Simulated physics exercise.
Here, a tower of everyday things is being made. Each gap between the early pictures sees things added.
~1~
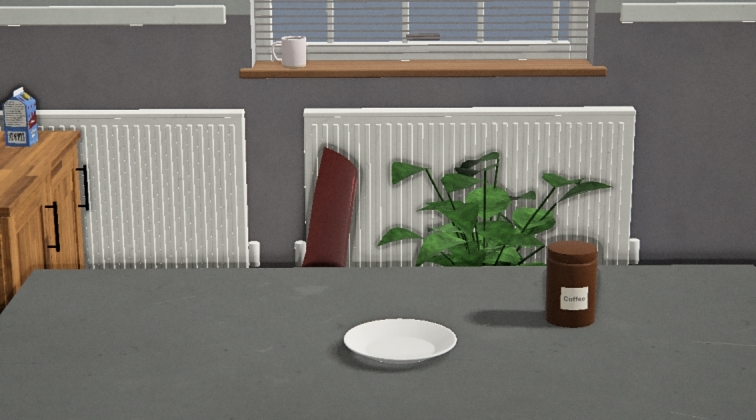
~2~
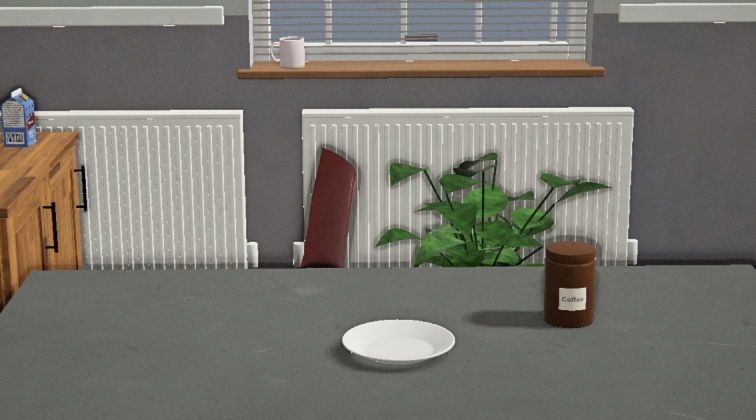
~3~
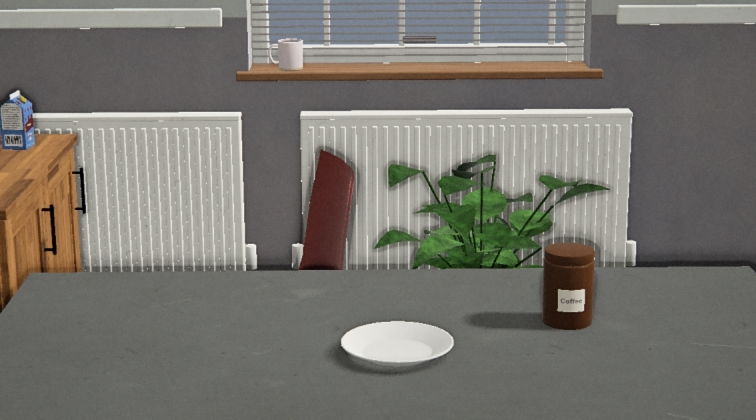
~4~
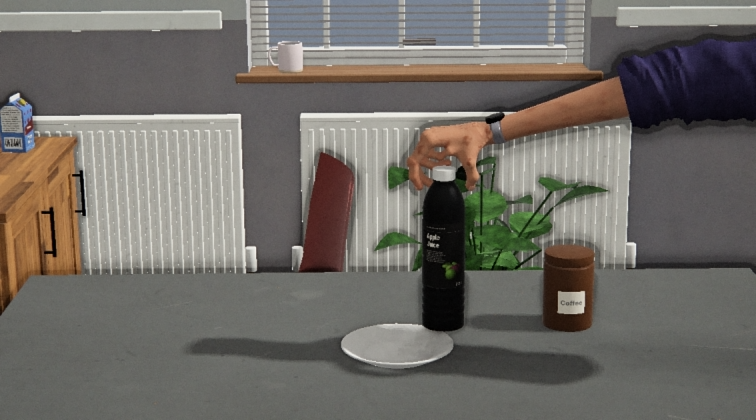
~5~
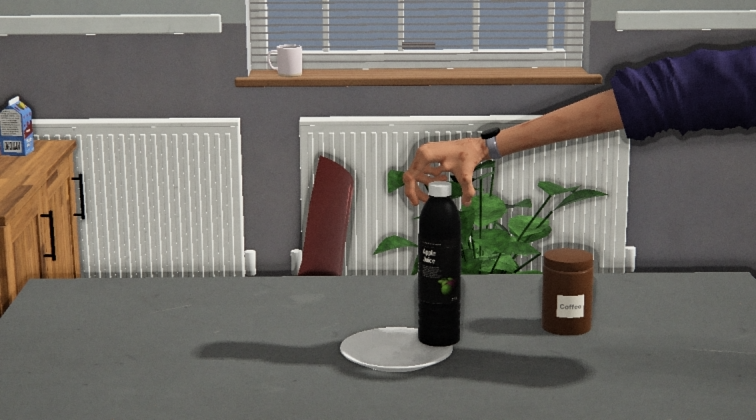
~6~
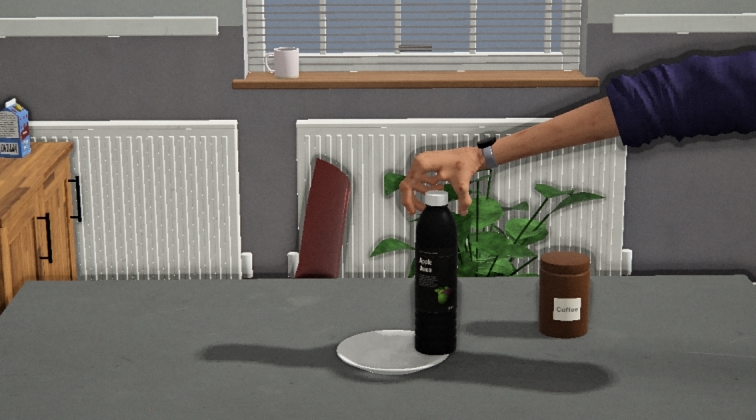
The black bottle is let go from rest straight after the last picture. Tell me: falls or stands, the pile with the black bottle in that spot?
It remains steady.
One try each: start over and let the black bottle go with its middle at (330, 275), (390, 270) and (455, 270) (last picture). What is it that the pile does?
Attempt one, the pile falls over; attempt two, it survives; attempt three, it falls over.
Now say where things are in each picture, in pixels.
In the first picture, the last thing is not in view yet; brown jar (571, 284).
In the second picture, the last thing is not in view yet; brown jar (570, 284).
In the third picture, the last thing is not in view yet; brown jar (568, 286).
The fourth picture shows on its way; black bottle (443, 248); brown jar (568, 288).
The fifth picture shows on its way; black bottle (439, 263); brown jar (567, 291).
The sixth picture shows in place under the hand; black bottle (436, 272); brown jar (564, 294).
Then, 0.20 s on from there, no change.
Then, 0.50 s on from there, black bottle resting near (436, 272).
In the end, all 3 unmoved. At the end, from the last picture's camera, black bottle near (436, 272). The pile keeps its balance.
